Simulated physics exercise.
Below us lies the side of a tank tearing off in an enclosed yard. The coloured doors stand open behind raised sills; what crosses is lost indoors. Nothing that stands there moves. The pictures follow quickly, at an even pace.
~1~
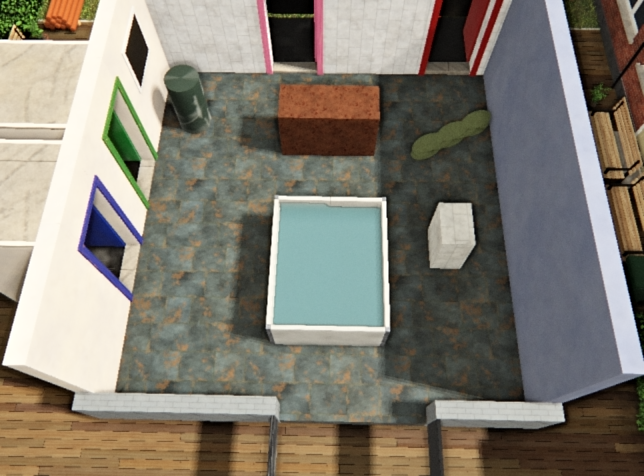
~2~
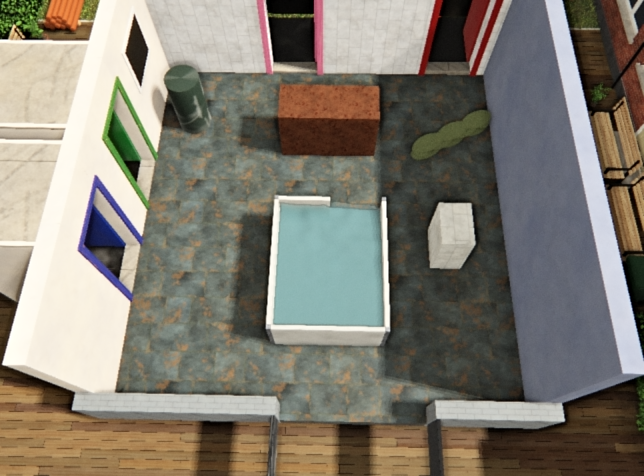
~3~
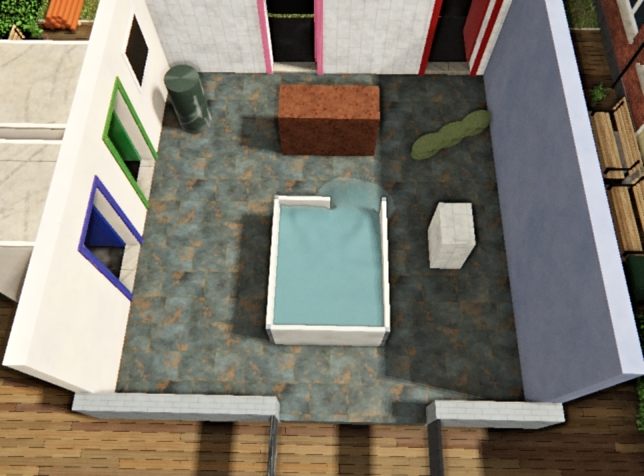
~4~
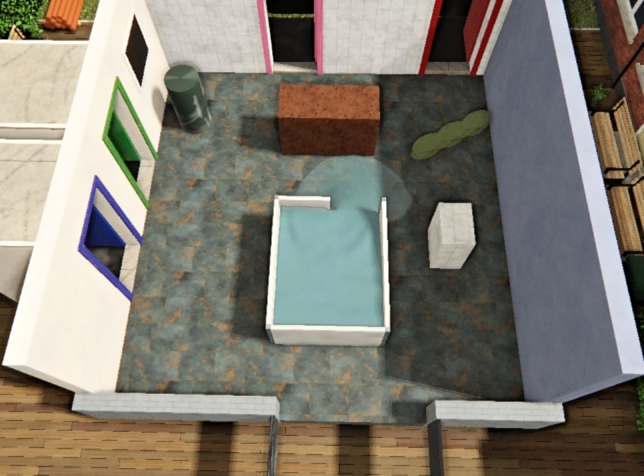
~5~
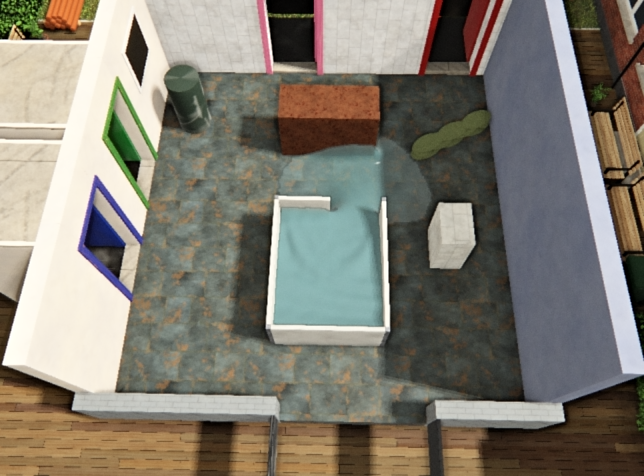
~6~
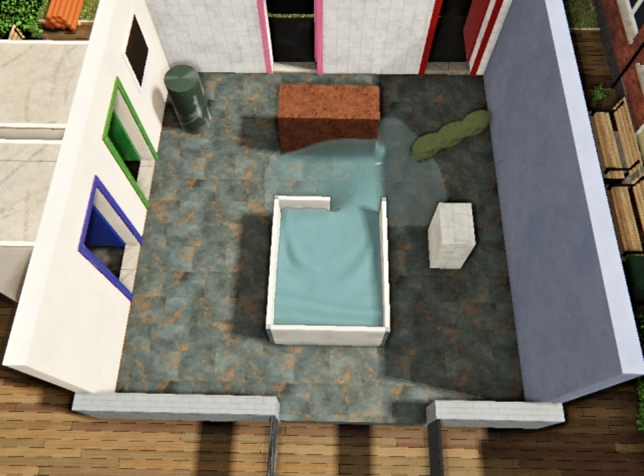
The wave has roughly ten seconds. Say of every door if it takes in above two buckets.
In the end: The green door floods; the red door floods; the pink door holds within the limit; the blue door floods.
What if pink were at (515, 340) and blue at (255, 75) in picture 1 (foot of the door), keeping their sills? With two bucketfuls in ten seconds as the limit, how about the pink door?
One by one: The pink one takes less.
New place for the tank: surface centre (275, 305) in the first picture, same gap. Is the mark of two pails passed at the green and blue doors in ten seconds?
Then: The green one lets more in, the blue one holds.
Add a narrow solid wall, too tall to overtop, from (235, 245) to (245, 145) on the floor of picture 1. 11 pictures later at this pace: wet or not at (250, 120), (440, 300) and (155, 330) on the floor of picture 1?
As listed: Covered, free of water, clear.
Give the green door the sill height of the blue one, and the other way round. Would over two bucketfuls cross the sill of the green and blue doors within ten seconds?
My reading: Green is over; blue lets less in.
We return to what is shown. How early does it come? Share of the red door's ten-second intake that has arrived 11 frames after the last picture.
Roughly 30 per cent.
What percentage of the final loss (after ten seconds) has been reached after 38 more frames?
Some 60 per cent.
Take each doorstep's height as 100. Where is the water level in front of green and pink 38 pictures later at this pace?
About 160 and 80 per cent.
A moment on, water covers 25 % of the floor; the green door not reached, the red door wet at the sill, nothing in, the pink door not reached, the blue door not reached.
Next, water covers 40 % of the floor; the green door under two buckets in, the red door over two buckets in, the pink door not reached, the blue door not reached.
Then, water covers 65 % of the floor; the green door far over two buckets in, the red door over two buckets in, the pink door wet at the sill, nothing in, the blue door under two buckets in.
Later, water covers 85 % of the floor; the green door far over two buckets in, the red door far over two buckets in, the pink door wet at the sill, nothing in, the blue door over two buckets in.
In the end, water covers 95 % of the floor; the green door far over two buckets in, the red door far over two buckets in, the pink door wet at the sill, nothing in, the blue door over two buckets in.
